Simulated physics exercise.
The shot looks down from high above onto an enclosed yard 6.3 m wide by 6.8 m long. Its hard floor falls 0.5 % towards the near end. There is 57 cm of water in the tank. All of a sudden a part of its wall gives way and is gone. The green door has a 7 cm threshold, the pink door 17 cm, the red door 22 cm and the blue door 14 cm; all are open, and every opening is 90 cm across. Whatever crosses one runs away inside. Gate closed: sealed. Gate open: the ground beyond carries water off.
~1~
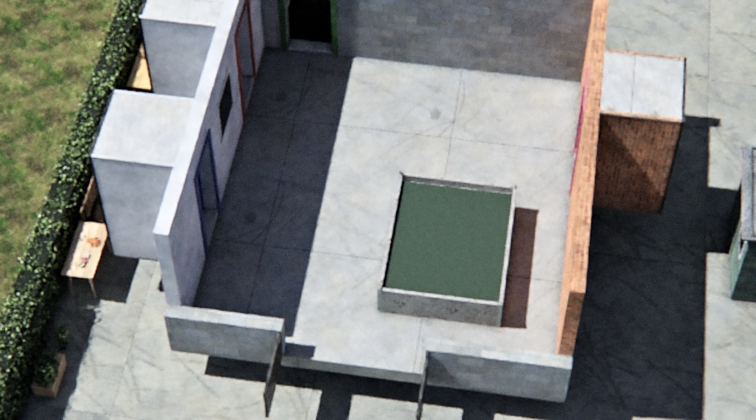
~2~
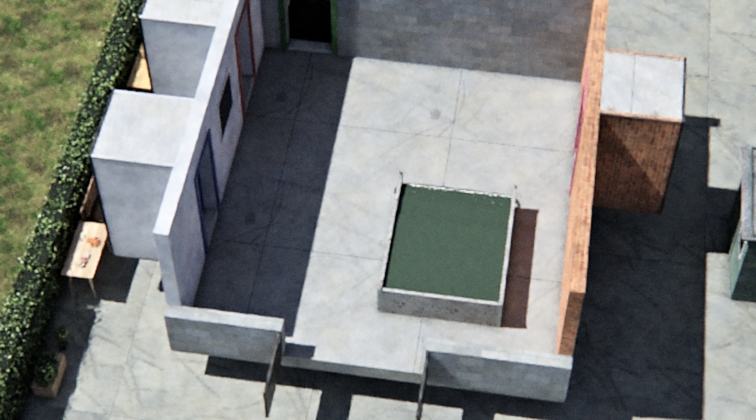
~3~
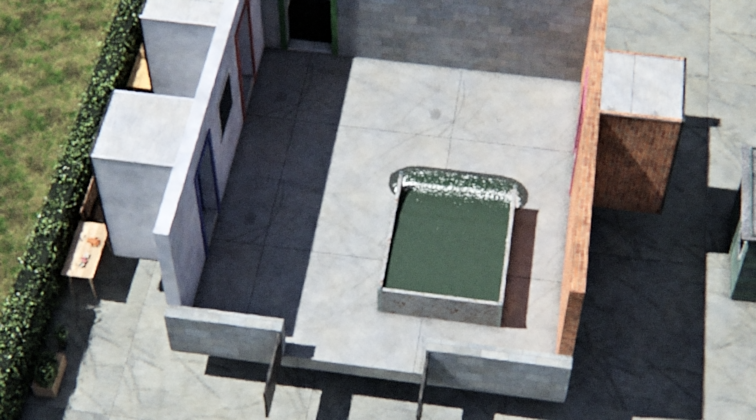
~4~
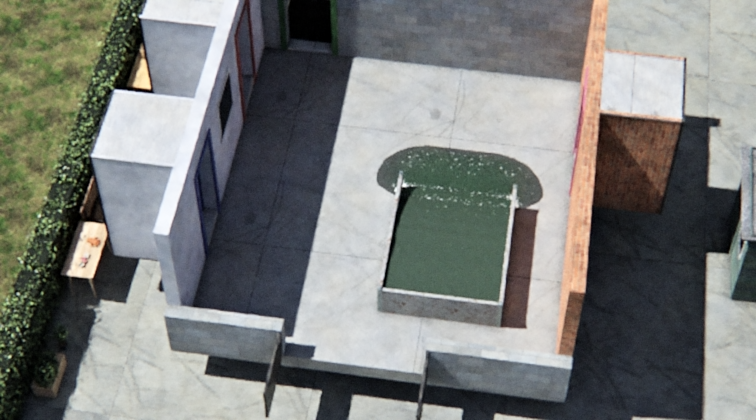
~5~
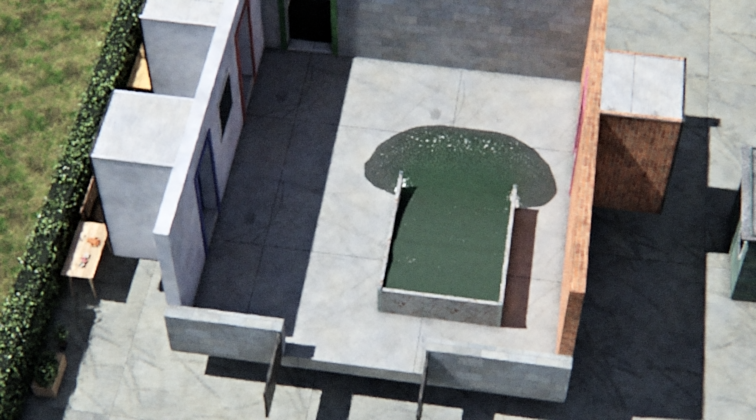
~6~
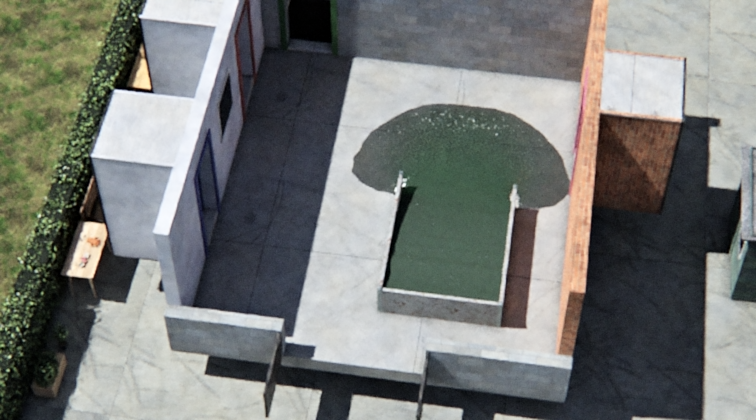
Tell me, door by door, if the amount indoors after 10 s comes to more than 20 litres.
In order: Green door: More than stated; pink door: Less than stated; red door: Less than stated; blue door: Less than stated.
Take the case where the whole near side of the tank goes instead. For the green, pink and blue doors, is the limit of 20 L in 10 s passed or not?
At green the amount is beneath the mark, at pink it is beneath the mark, and at blue it is beneath the mark.
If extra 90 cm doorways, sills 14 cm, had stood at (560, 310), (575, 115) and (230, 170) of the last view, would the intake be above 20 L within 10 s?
In turn: Short of it, beyond it, short of it.
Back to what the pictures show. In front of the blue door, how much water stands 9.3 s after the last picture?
Reading: Close to 6.0 cm.
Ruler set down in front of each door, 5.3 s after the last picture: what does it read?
You'd get green at 13 cm, pink at 12 cm, red at 16 cm, and blue at 4 cm.
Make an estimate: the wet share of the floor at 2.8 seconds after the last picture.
Around 45 per cent wet.
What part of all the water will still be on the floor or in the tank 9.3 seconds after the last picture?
Roughly 94 in a hundred.
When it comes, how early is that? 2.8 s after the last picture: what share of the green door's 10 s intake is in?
That works out near 5%.
Then, 0.7 s after the last picture water covers 35 % of the floor and is deepest (25 cm) near (433, 194); green door not reached, pink door 8 cm at the sill, 0 L in, red door not reached, blue door not reached.
Then, 1.5 s after the last picture water covers 40 % of the floor and is deepest (38 cm) near (572, 86); green door 2 cm at the sill, 0 L in, pink door 9 cm at the sill, 0 L in, red door not reached, blue door not reached.
Then, 2.8 s after the last picture water covers 45 % of the floor and is deepest (29 cm) near (264, 51); green door 10 cm at the sill, 5 L in, pink door 12 cm at the sill, 0 L in, red door 11 cm at the sill, 0 L in, blue door not reached.
Then, 5.3 s after the last picture water covers 75 % of the floor and is deepest (18 cm) near (265, 79); green door 13 cm at the sill, 43 L in, pink door 12 cm at the sill, 0 L in, red door 16 cm at the sill, 0 L in, blue door 4 cm at the sill, 0 L in.
Then, 9.3 s after the last picture water covers 95 % of the floor and is deepest (15 cm) near (189, 322); green door 7 cm at the sill, 89 L in, pink door 5 cm at the sill, 0 L in, red door 8 cm at the sill, 0 L in, blue door 6 cm at the sill, 0 L in.
